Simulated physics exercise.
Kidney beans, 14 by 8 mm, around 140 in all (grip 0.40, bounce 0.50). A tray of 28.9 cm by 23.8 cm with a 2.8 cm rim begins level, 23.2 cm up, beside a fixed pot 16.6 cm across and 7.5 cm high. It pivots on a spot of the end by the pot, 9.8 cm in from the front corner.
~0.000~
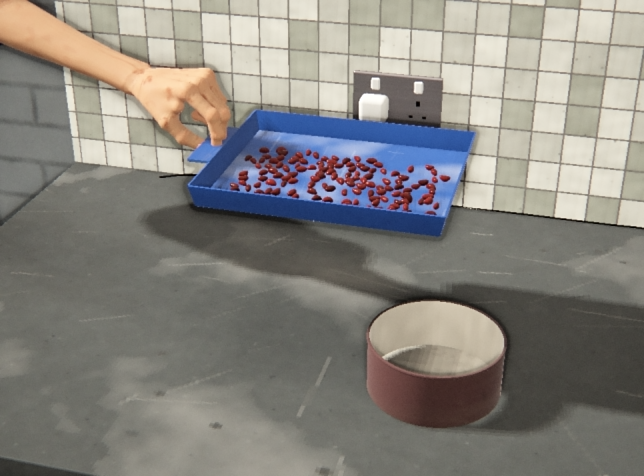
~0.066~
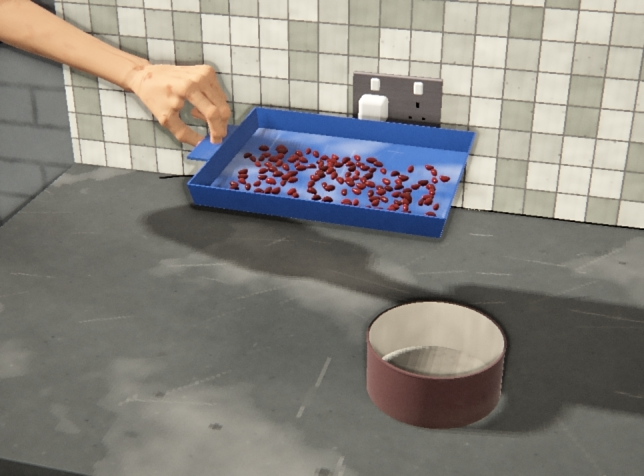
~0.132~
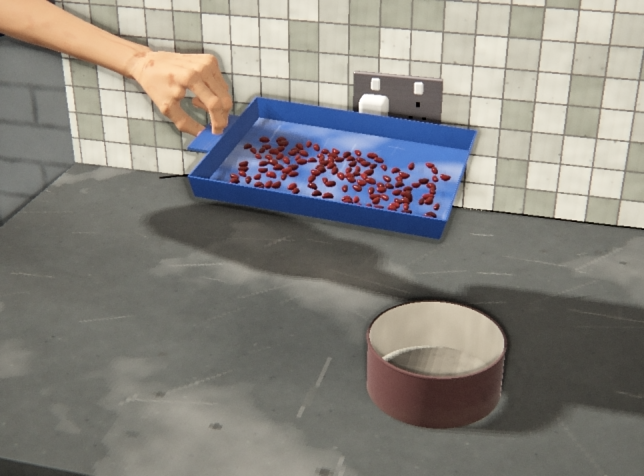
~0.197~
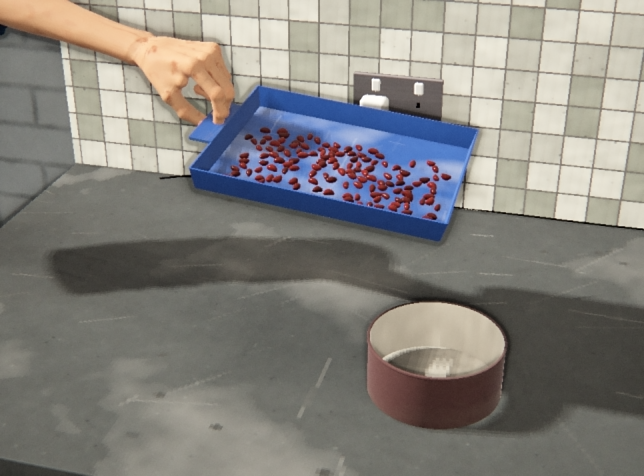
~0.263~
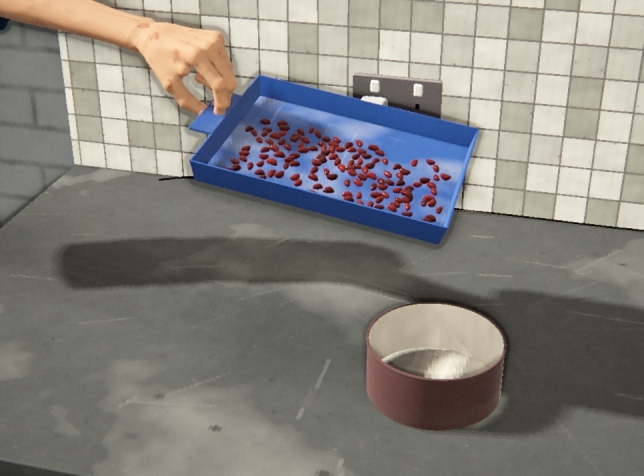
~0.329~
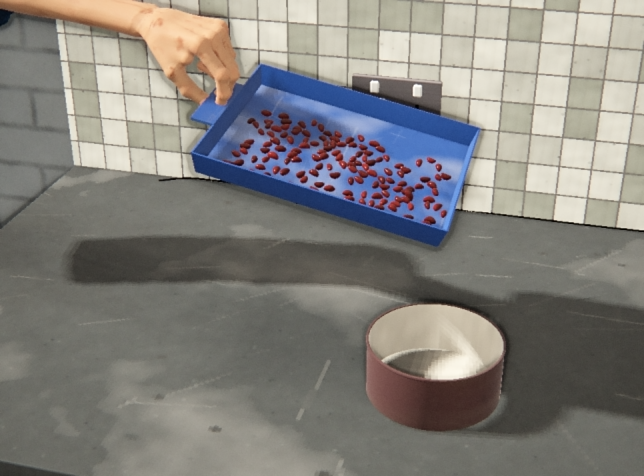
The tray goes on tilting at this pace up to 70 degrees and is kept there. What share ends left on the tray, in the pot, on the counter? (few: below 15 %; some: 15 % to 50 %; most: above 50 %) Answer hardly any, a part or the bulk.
Tray the bulk, pot a part, counter hardly any.
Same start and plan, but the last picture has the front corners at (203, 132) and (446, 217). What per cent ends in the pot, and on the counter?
Pot 5, counter 5.
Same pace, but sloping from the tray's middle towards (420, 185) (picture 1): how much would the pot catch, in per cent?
About 0 per cent.
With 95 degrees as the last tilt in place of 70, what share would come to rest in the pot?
It would be near 95 per cent.
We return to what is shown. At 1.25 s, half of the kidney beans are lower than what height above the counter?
Roughly 26 cm.
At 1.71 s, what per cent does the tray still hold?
Roughly 95 per cent.
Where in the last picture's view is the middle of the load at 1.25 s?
Near (425, 203).
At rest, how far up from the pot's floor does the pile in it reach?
Roughly 1.0 cm.
After 0.88 s, tilt 40 degrees; the tray holds 100 %, the pot 0 %.
After 1.25 s, tilt 58 degrees; the tray holds 100 %, the pot 0 %.
After 1.71 s, tilt 70 degrees; the tray holds 95 %, the pot 0 %.
In the end, at 3.0 s, tray 70 %, pot 25 %, counter 5 %.
